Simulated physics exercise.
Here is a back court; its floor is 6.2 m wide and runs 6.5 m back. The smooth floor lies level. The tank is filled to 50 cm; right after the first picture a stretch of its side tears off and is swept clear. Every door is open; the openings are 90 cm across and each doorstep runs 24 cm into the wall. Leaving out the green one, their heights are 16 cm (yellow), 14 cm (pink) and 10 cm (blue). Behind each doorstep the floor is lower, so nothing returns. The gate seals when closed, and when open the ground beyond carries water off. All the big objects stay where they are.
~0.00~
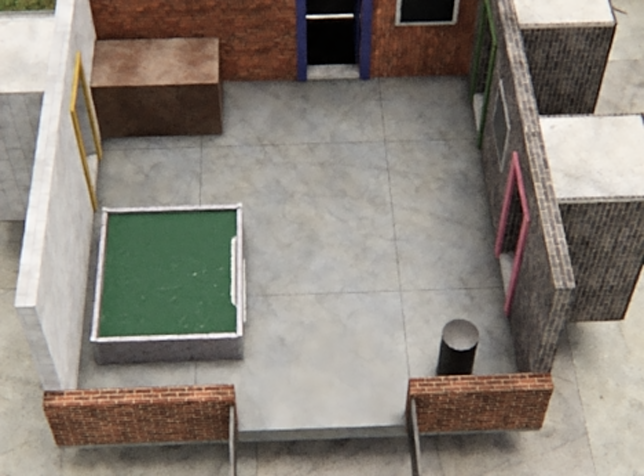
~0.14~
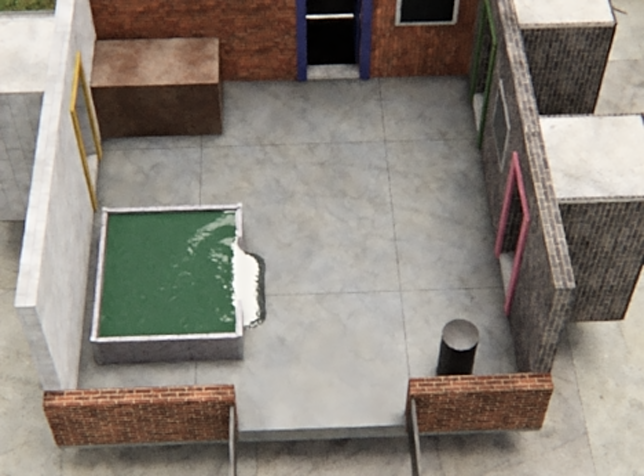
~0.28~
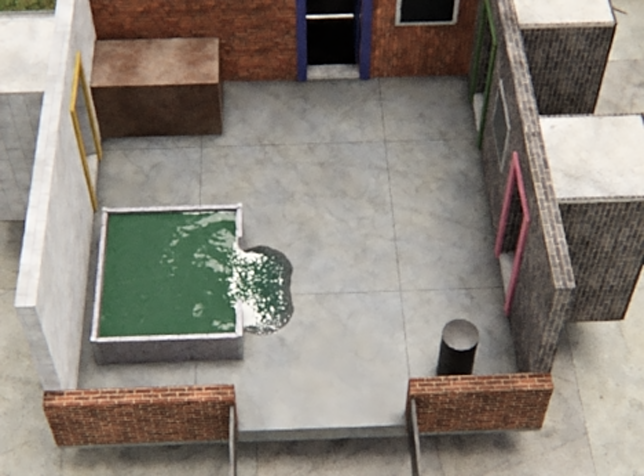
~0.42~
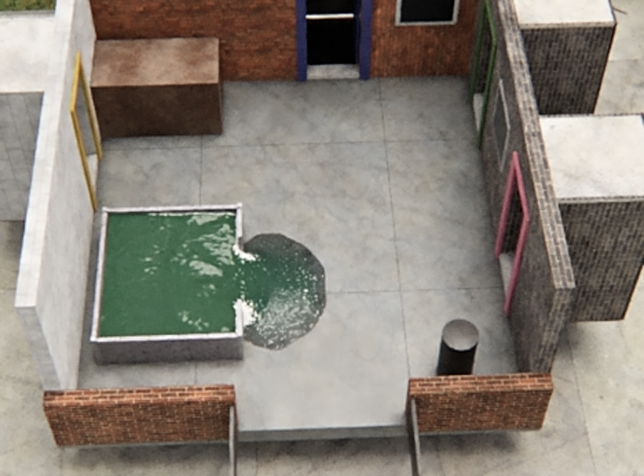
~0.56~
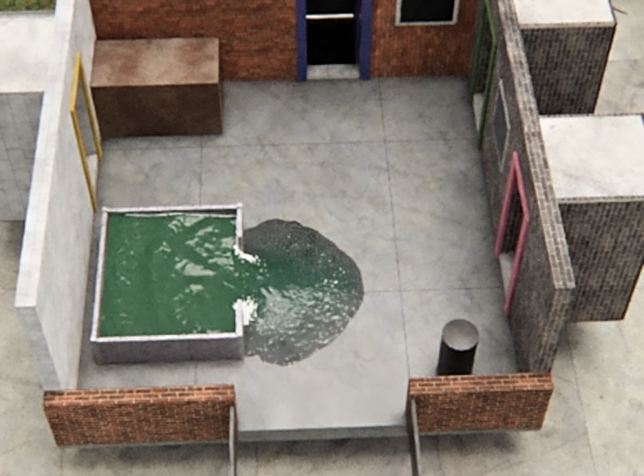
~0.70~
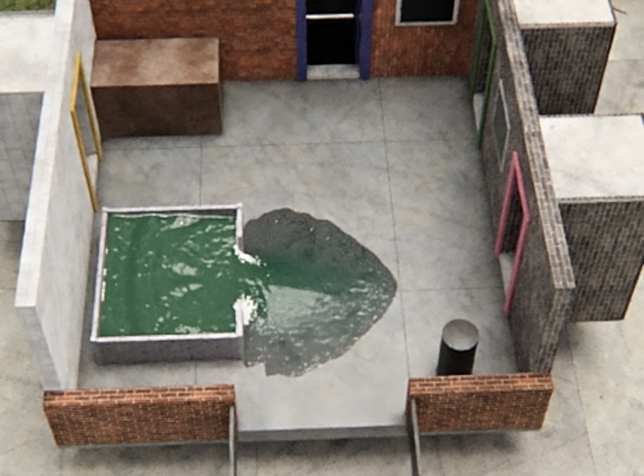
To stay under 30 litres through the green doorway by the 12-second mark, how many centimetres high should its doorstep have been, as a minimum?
Close to 6 cm is just enough.
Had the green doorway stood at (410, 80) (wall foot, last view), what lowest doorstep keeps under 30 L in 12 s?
About 8.5 cm.
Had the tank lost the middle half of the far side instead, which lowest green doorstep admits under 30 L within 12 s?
About 9.0 cm.
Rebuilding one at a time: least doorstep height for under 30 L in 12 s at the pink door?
Roughly 13.5 cm at pink.
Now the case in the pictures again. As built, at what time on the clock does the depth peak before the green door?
Near 8.5 s.
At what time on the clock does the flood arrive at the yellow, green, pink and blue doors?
Yellow 11.5 s, green 2.6 s, pink 1.2 s, blue 4.5 s.
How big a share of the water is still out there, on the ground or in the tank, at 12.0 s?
Some 86 per cent remains.
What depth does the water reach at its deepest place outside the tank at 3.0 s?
Roughly 24 cm.
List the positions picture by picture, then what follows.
In the first picture, still water, 50 cm deep, in the tank at (170, 273); the green door at (483, 79) is dry.
In the second picture, water pours out at (239, 285) and has run 0.3 m, to (258, 320); about 9 cm deep outside, 50 cm at the back.
In the third picture, the gap is at (239, 286), the front 0.7 m out at (286, 312); the back of the tank holds 50 cm.
In the fourth picture, water pours out at (239, 286) and has run 1.2 m, to (319, 304); about 7 cm deep outside, 50 cm at the back.
In the fifth picture, the front is at (355, 300), 1.7 m from the gap at (239, 286); 2.8 m2 of floor is wet, 50 cm left at the back.
In the sixth picture, the gap is at (239, 285), the front 2.2 m out at (390, 285); the back of the tank holds 47 cm; the green door at (483, 79), 5.1 m from the gap, is still 3.3 m from the nearest water.
After 1.4 s water covers 30 % of the floor, deepest (30 cm) near (245, 287); it has not reached the green door.
After 3.0 s water covers 50 % of the floor, deepest (24 cm) near (517, 393); 8 cm at the green door, 0 litres in over its 23 cm doorstep.
After 12.0 s water covers 90 % of the floor, deepest (16 cm) near (106, 85); 7 cm at the green door, 0 litres in over its 23 cm doorstep.
At the green door as built, the water arrived by 2.6 s and peaked near 10 cm at 8.6 s.
With a doorstep of 5 cm, 46 litres would have come in within the 12 s; with 7 cm, 16 litres. So under 30 litres takes about 6 cm.
